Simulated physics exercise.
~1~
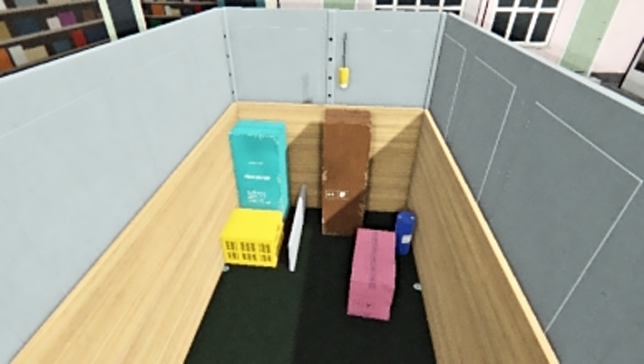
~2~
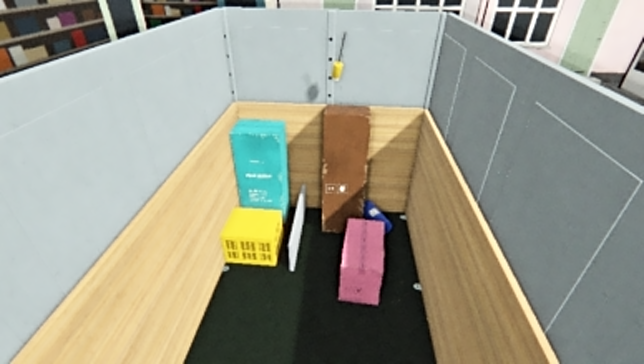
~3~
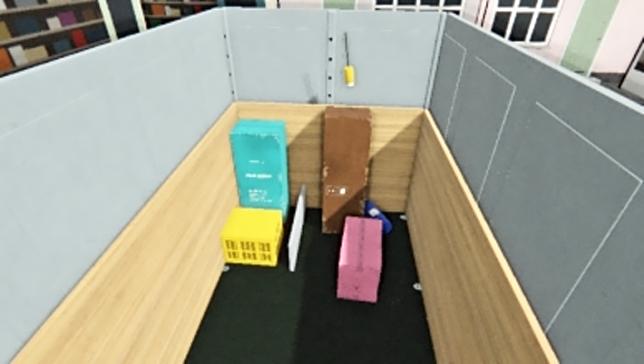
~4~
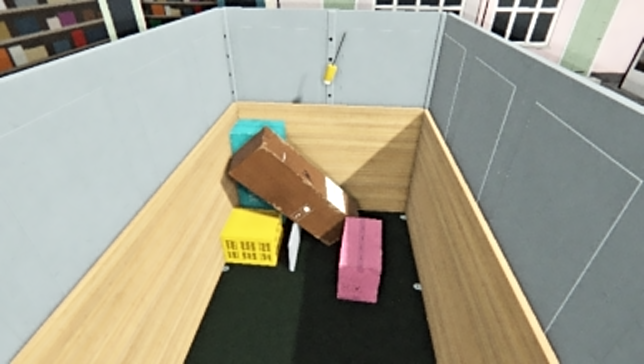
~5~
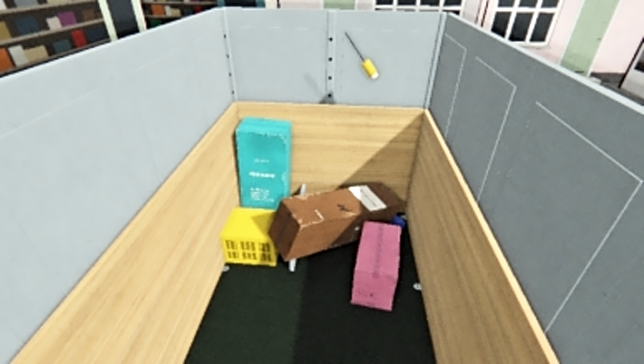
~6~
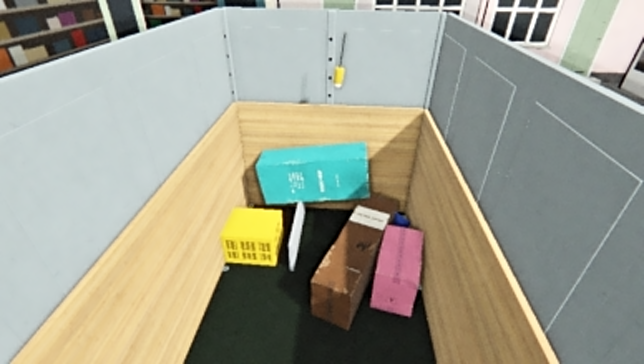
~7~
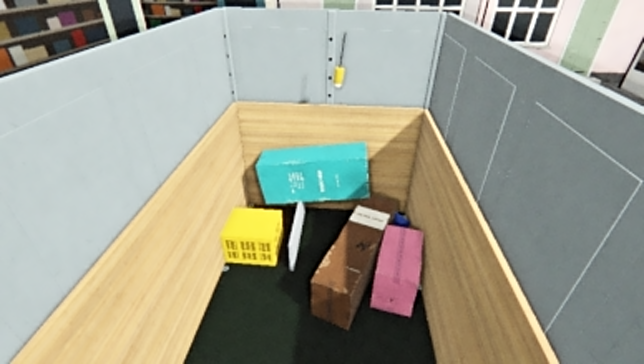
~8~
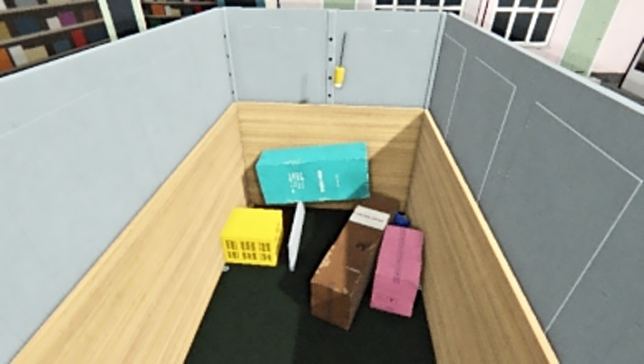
The brown box topples after the blue canister, then the turquoise box falls onto its side.
